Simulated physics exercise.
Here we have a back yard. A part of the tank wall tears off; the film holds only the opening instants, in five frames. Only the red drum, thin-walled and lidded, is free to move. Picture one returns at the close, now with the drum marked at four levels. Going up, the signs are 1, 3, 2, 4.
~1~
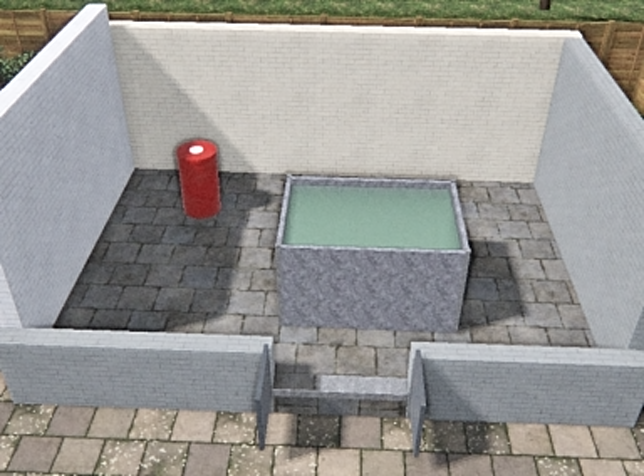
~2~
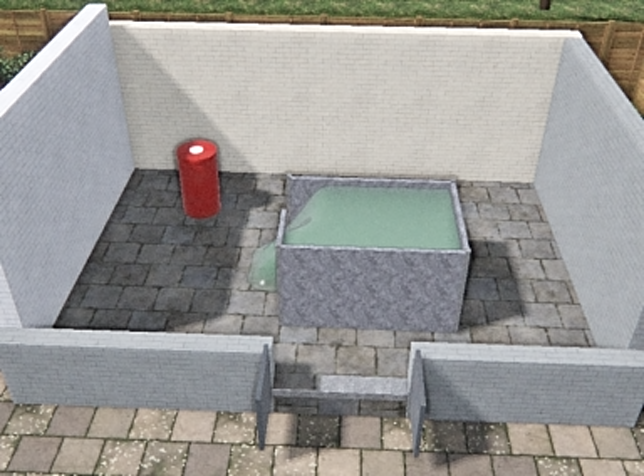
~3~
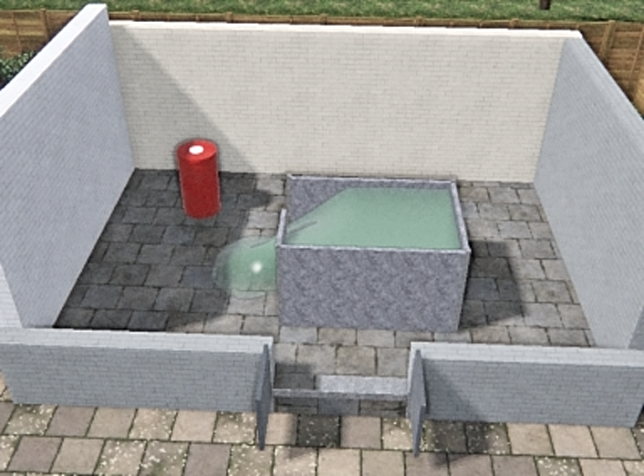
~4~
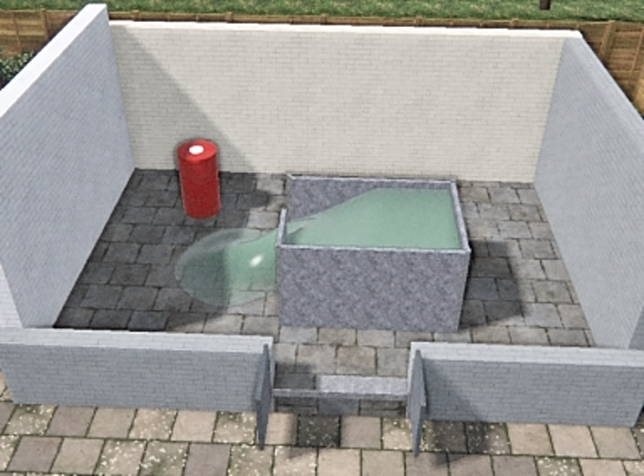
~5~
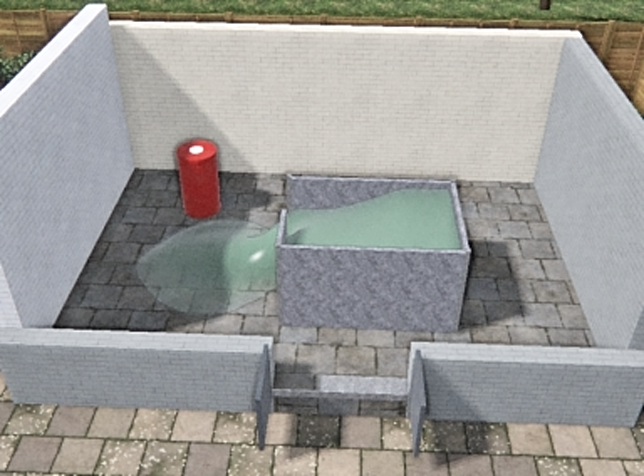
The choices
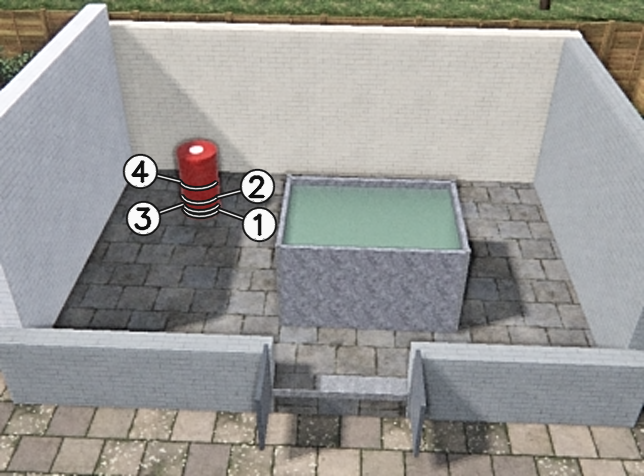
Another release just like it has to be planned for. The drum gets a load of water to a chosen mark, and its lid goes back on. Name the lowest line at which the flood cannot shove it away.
Choose 4.
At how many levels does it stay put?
One.
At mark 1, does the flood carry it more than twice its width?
Yes, it does.
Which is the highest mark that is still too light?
The answer is 2.
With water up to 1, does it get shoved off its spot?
Yes.
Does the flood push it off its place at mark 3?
Yes.
On the marked copy, 1 at (199, 216); 2 at (197, 203); 3 at (198, 211); 4 at (195, 188); from the bottom up 1, 3, 2, 4.
Choosing 1, it is pushed about 9 times its own width away.
Choosing 2, it is pushed about its own width away.
Choosing 3, it is pushed about 6 times its own width away.
Choosing 4, it does not move.
